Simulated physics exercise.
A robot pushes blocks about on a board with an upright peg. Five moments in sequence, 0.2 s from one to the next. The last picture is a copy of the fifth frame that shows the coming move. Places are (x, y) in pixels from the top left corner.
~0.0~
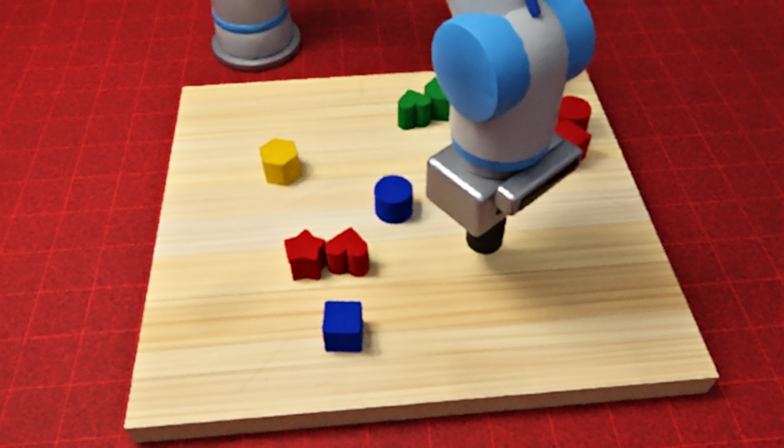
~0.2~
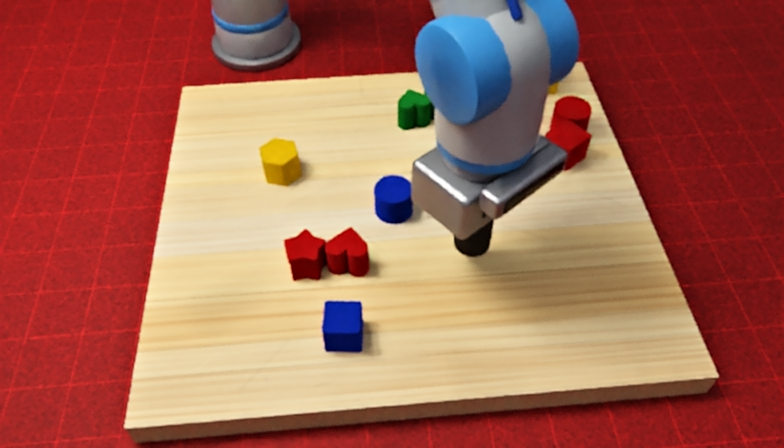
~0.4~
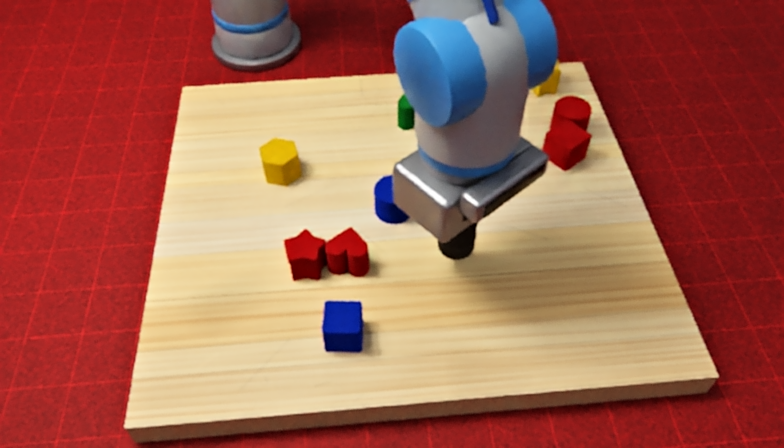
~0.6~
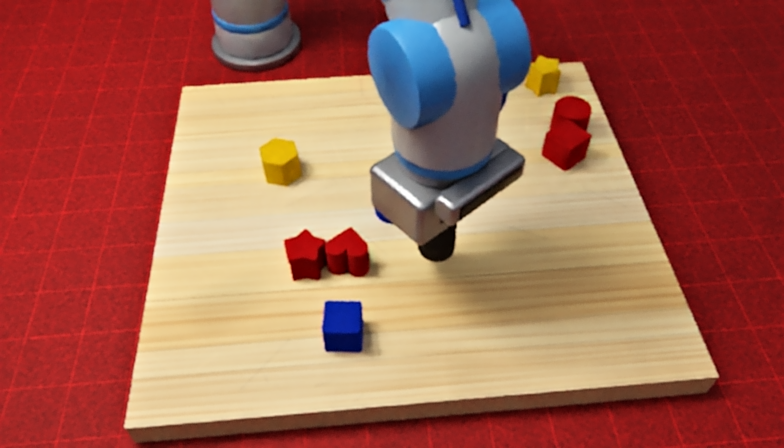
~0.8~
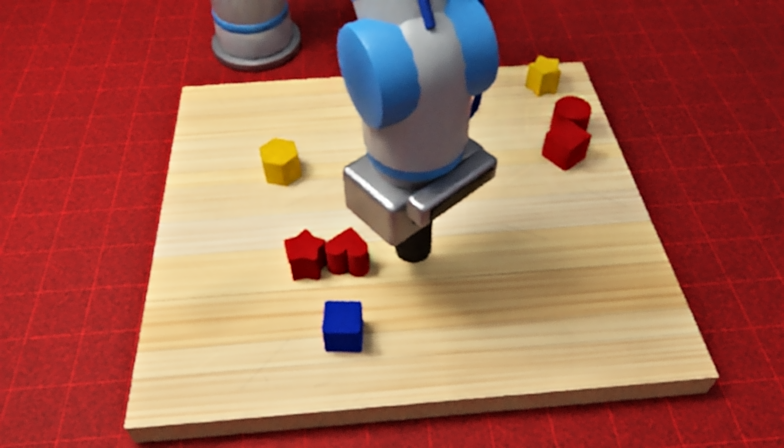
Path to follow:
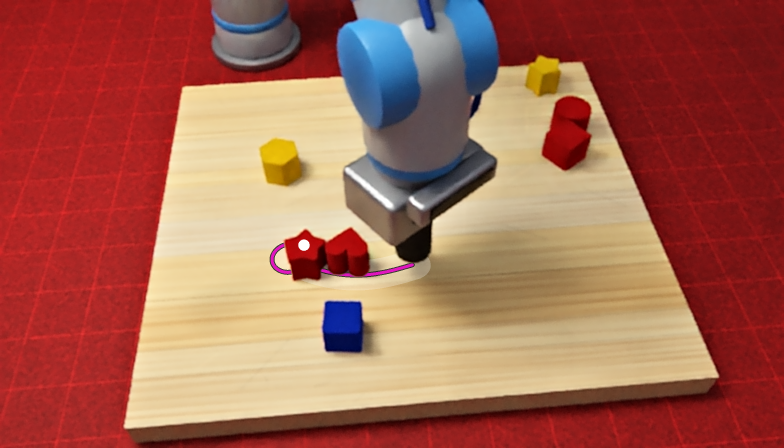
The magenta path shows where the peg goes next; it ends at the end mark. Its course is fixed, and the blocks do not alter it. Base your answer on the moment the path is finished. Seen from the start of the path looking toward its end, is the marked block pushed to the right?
Yes, I think so.
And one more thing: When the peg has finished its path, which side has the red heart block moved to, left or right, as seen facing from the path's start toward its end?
Rightward.
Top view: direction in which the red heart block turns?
Prediction: Clockwise.
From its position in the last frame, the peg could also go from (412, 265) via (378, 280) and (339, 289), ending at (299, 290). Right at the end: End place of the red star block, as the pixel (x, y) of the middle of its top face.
For the centre of its top, I'd go with (289, 236).
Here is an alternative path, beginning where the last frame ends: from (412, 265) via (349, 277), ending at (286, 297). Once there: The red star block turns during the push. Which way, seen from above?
Its spin: Anticlockwise.
Path on the board, from (412, 265) via (371, 274) and (328, 272), ending at (290, 258); the dot is on the red star block.
What follows on the original path. One third of the way, peg (369, 259); red star block (295, 241), turned 30° anticlockwise; red heart block (334, 240), turned 25° clockwise.
Two thirds of the way, peg (325, 256); red star block (273, 234), turned 80° anticlockwise; red heart block (308, 228), turned 95° clockwise.
At the end, peg (287, 243); red star block (258, 223), turned 130° anticlockwise; blue four-sided block in place; red heart block (297, 211), turned 140° clockwise.
